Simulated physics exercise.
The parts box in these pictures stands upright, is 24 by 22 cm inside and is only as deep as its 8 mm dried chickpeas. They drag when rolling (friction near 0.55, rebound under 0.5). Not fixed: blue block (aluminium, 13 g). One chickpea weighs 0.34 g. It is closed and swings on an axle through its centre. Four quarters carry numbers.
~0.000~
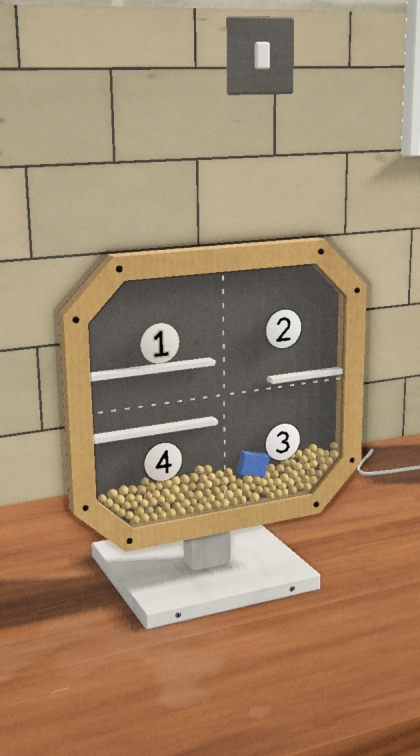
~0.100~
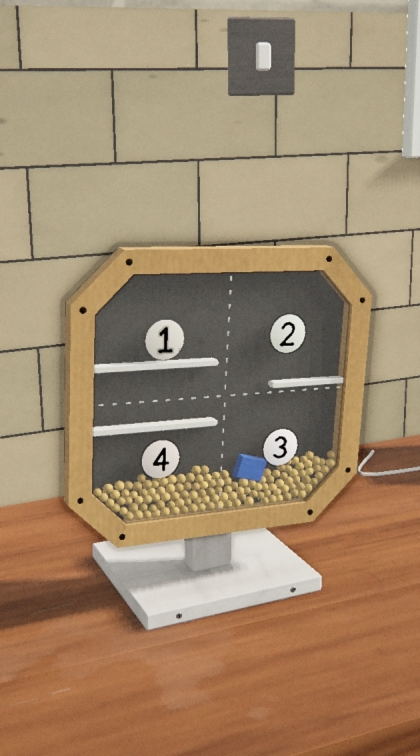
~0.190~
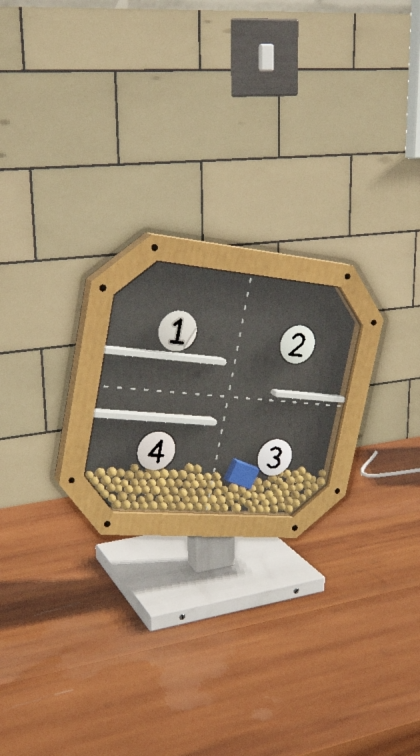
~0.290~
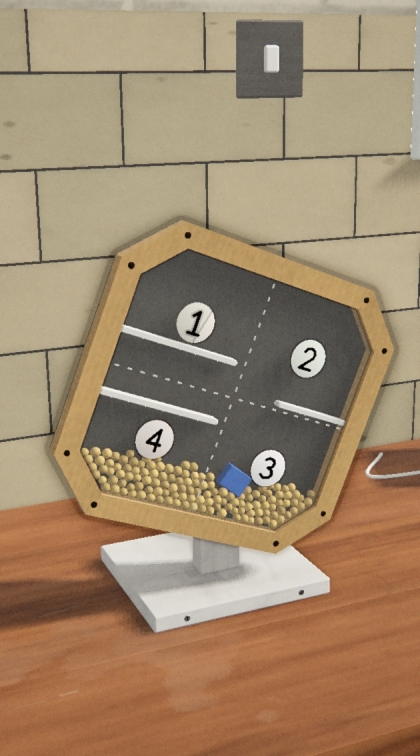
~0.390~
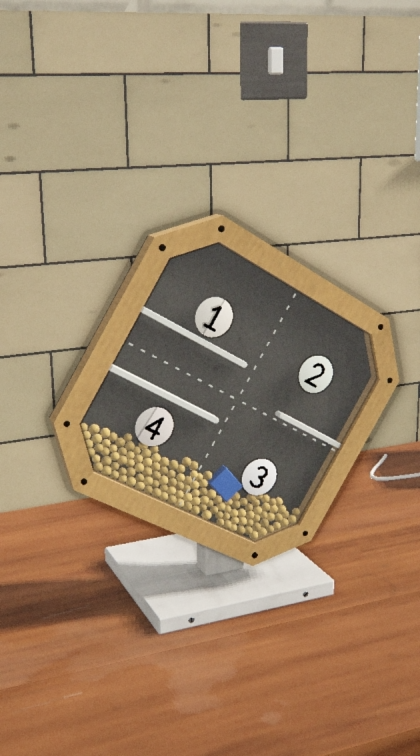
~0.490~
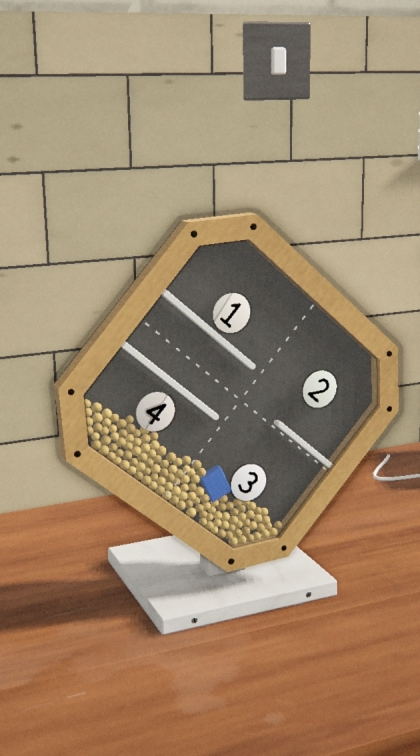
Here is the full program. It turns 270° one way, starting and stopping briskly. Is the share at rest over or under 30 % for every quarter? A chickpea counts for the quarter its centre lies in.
No. 1: Over; no. 2: Under; no. 3: Under; no. 4: Under 30 %.
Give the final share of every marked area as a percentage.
Quarter 1: 85; quarter 2: 0; quarter 3: 0; quarter 4: 15.
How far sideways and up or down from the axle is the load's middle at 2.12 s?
Some 2 cm left and 5 cm below.
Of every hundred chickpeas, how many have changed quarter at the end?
About 100 per cent.
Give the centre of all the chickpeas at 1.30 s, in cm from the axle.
Some 9 cm left and 3 cm below.
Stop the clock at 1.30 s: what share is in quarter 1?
About 0 per cent.
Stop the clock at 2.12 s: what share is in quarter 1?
Roughly 50 per cent.
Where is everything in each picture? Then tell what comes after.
The first frame shows level; about 130 chickpeas; chickpeas centred (224, 486); top one (313, 448); blue block (253, 464) tilted 15°; no. 1 (160, 344), no. 2 (284, 329), no. 3 (283, 442), no. 4 (163, 462).
The second frame shows turned 4° clockwise; chickpeas centred (219, 488); top one (167, 473).
The third frame shows turned 12° clockwise; chickpeas centred (209, 490); top one (100, 473); wall ends (213, 421), (222, 361), (275, 393).
The fourth frame shows turned 22° clockwise; chickpeas centred (199, 490); top one (84, 452); blue block (234, 480) tilted 40°.
The fifth frame shows turned 32° clockwise; chickpeas centred (189, 487); top one (83, 427).
The sixth frame shows turned 42° clockwise; chickpeas centred (180, 481); top one (86, 404); blue block (215, 484) tilted 66°; no. 1 (232, 313), no. 2 (320, 389), no. 3 (249, 483), no. 4 (155, 412).
After 1.30 s, it stands 124° clockwise; the chickpeas' middle is 9 cm left of and 3 cm below the centre; no. 3, 100 %.
After 2.12 s, it has come round 207° clockwise; the chickpeas' middle is 2 cm left of and 5 cm below the centre; no. 1, 50 %, no. 2, 25 %, no. 3, 20 %.
After 2.81 s, it has come round 270° clockwise; the chickpeas' middle is 6 cm left of and 7 cm below the centre; no. 1, 75 %, no. 2, 10 %, no. 4, 15 %.
At rest by 3.5 s, it has come round 270° clockwise; no. 1, 85 %, no. 2, 0 %, no. 3, 0 %, no. 4, 15 %.
